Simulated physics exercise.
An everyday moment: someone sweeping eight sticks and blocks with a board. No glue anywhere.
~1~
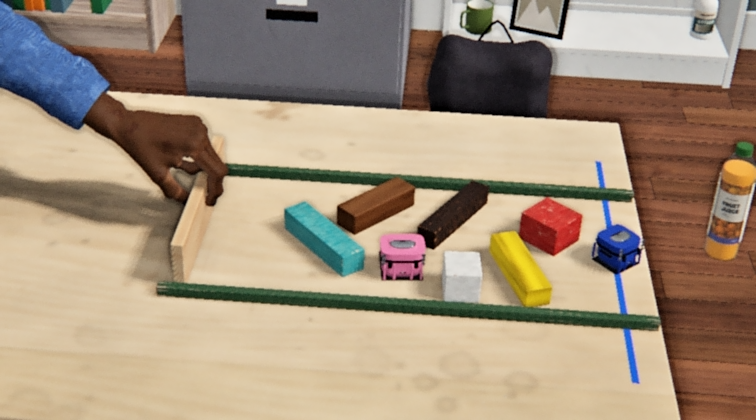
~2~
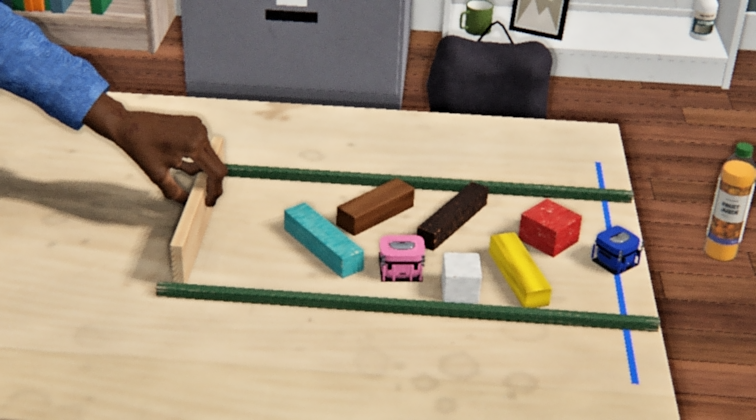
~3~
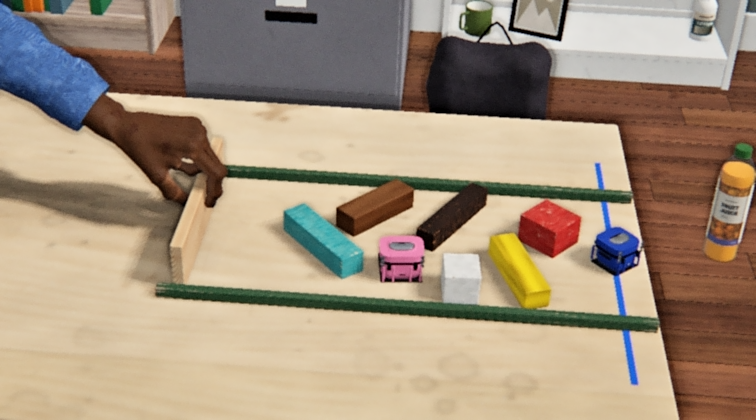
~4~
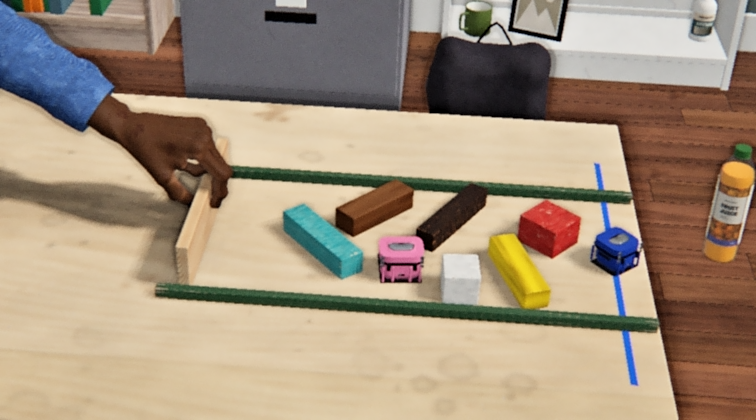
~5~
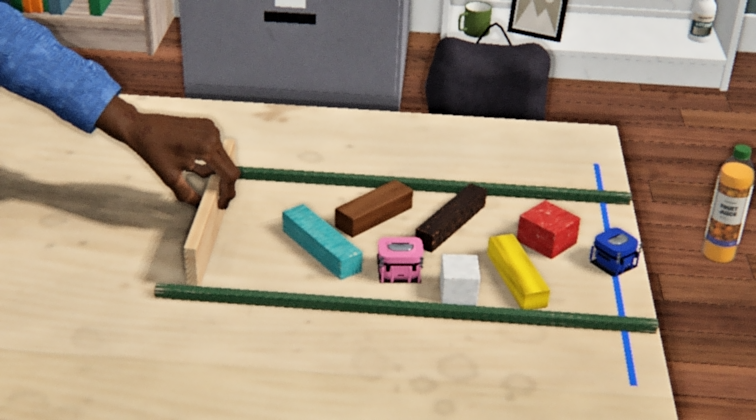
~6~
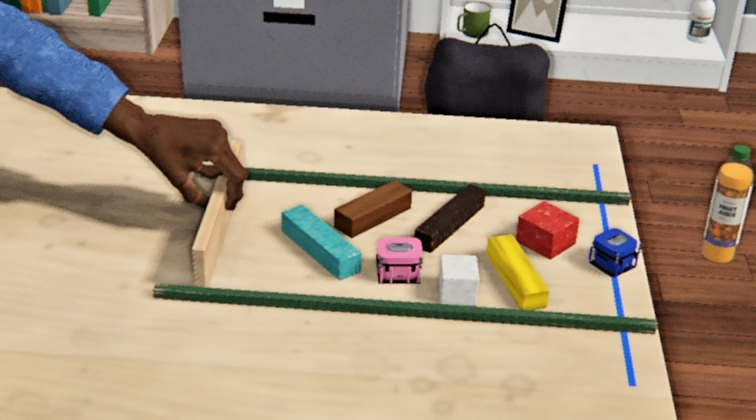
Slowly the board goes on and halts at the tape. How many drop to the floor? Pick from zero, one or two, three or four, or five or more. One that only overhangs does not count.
The number that fall off is five or more.
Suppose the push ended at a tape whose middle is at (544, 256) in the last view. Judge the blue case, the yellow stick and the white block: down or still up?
The blue case is lost, the yellow stick stays on, the white block holds on.
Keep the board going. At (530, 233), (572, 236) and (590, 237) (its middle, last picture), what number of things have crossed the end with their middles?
Place by place, 1, 3 and 4.
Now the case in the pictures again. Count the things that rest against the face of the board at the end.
The number is 2.
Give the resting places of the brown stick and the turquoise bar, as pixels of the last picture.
Near (633, 220) and (630, 272).
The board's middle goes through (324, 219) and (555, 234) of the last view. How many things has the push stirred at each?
First 2, then 8.
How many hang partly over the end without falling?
1 of them.
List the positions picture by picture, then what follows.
Blue case (618, 249); red block (550, 226); yellow stick (520, 269); board (200, 208); tape (615, 257), in the first picture.
Red block (550, 228); white block (461, 278), in the second picture.
Yellow stick (519, 270); pink case (401, 259), in the third picture.
Blue case (616, 252); black bar (452, 217), in the fourth picture.
Red block (548, 230); board (212, 211), in the fifth picture.
Blue case (614, 253); red block (547, 230); yellow stick (517, 272); board (220, 212); tape (612, 260), in the sixth picture.
Early on, none off yet; blue case at rest near (614, 253); red block at rest near (547, 230); yellow stick at rest near (517, 272).
A while later, none off yet; blue case moving near (622, 256); red block travelled about its own width near (589, 231); yellow stick travelled a little near (574, 279).
Finally, the number that fall off is five or more; lost, pink case, black bar, white block, yellow stick, red block and blue case.
